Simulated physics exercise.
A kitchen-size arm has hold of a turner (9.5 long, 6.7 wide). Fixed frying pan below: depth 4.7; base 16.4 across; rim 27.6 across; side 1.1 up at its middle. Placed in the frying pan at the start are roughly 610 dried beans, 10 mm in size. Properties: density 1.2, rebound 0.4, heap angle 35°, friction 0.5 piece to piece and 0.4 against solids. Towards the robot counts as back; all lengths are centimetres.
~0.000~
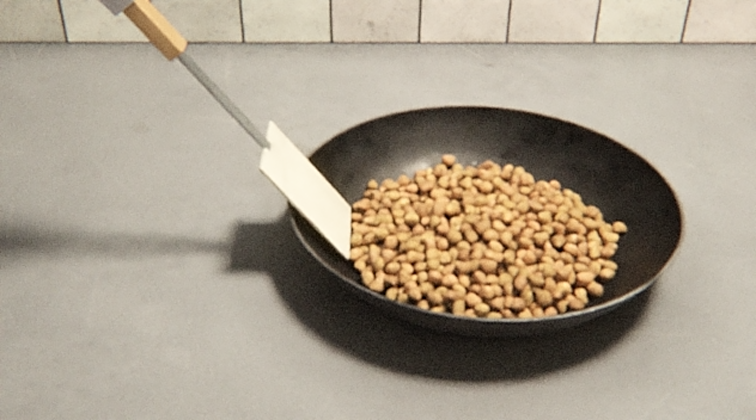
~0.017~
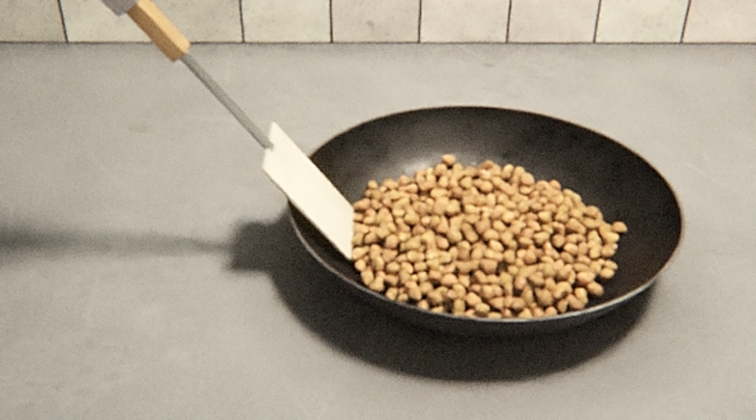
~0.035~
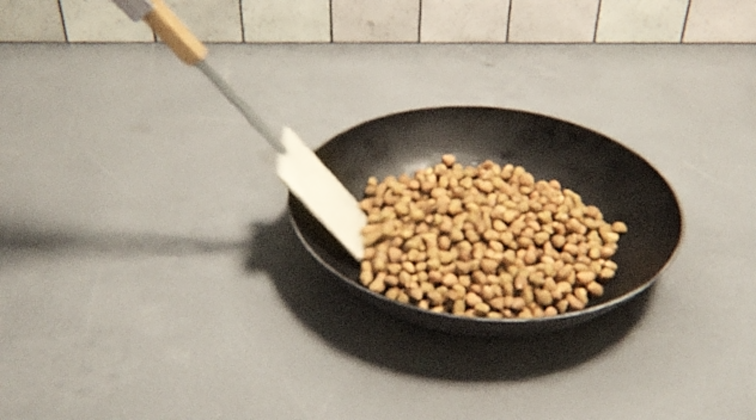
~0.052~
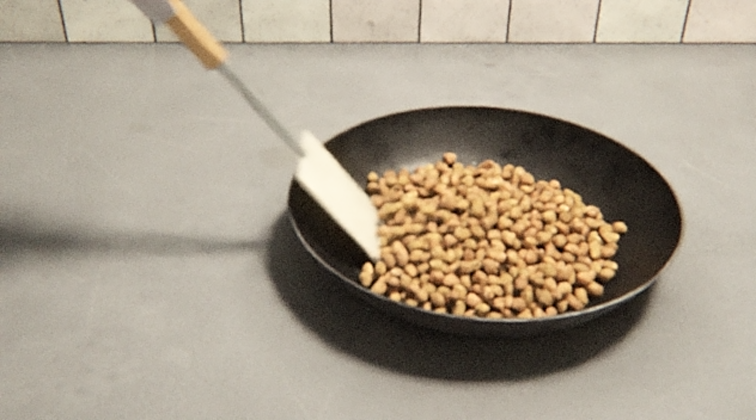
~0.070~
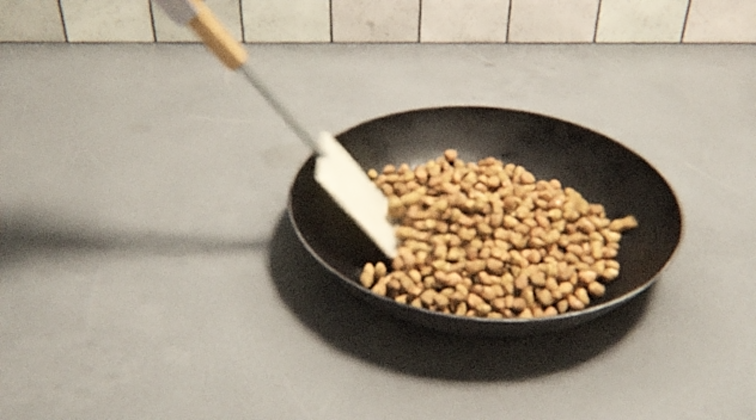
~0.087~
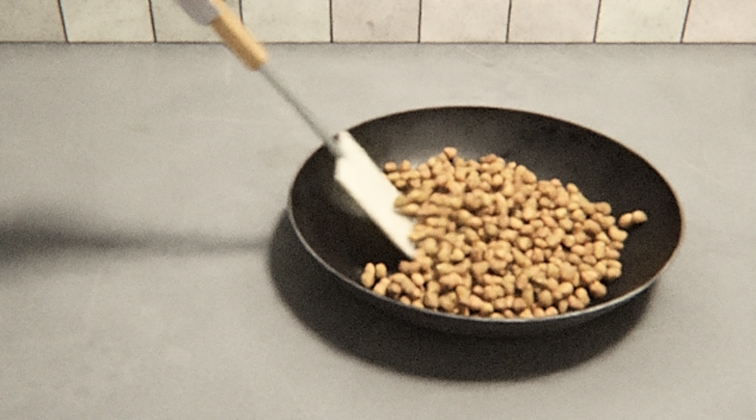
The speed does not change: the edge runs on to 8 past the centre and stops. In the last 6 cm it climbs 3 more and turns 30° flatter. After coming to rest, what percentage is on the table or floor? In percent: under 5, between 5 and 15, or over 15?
Under 5 percent.
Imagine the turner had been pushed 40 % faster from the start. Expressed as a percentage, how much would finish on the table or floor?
Estimate: Near 5 %.
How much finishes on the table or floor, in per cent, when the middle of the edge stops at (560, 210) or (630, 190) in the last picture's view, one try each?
Respectively about 0 and 20 percent end on the table or floor.
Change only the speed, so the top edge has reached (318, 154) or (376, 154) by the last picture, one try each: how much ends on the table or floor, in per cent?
Respectively, some 0 and 10 per cent.
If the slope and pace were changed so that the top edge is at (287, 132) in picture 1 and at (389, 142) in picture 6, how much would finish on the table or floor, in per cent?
It comes to something like 10 %, give or take.
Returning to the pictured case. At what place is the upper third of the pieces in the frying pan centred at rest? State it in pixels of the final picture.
(611, 213).
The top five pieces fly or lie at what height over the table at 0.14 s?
Estimated height above table: Approx. 4 cm.
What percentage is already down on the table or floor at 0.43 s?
About 0 per cent.
After 0.14 s, sloping 53°, highest piece 4 above the table; 614 in the frying pan.
After 0.20 s, sloping 42°, highest piece 5 above the table; 614 in the frying pan.
After 0.43 s, sloping 23°, highest piece 6 above the table; 608 in the frying pan, 5 on the table or floor, 1 on the blade or in flight.
After 1.48 s, sloping 23°, highest piece 5 above the table; 607 in the frying pan, 7 on the table or floor.
At rest, 607 in the frying pan, 7 on the table or floor. That is 1 % on the table or floor.
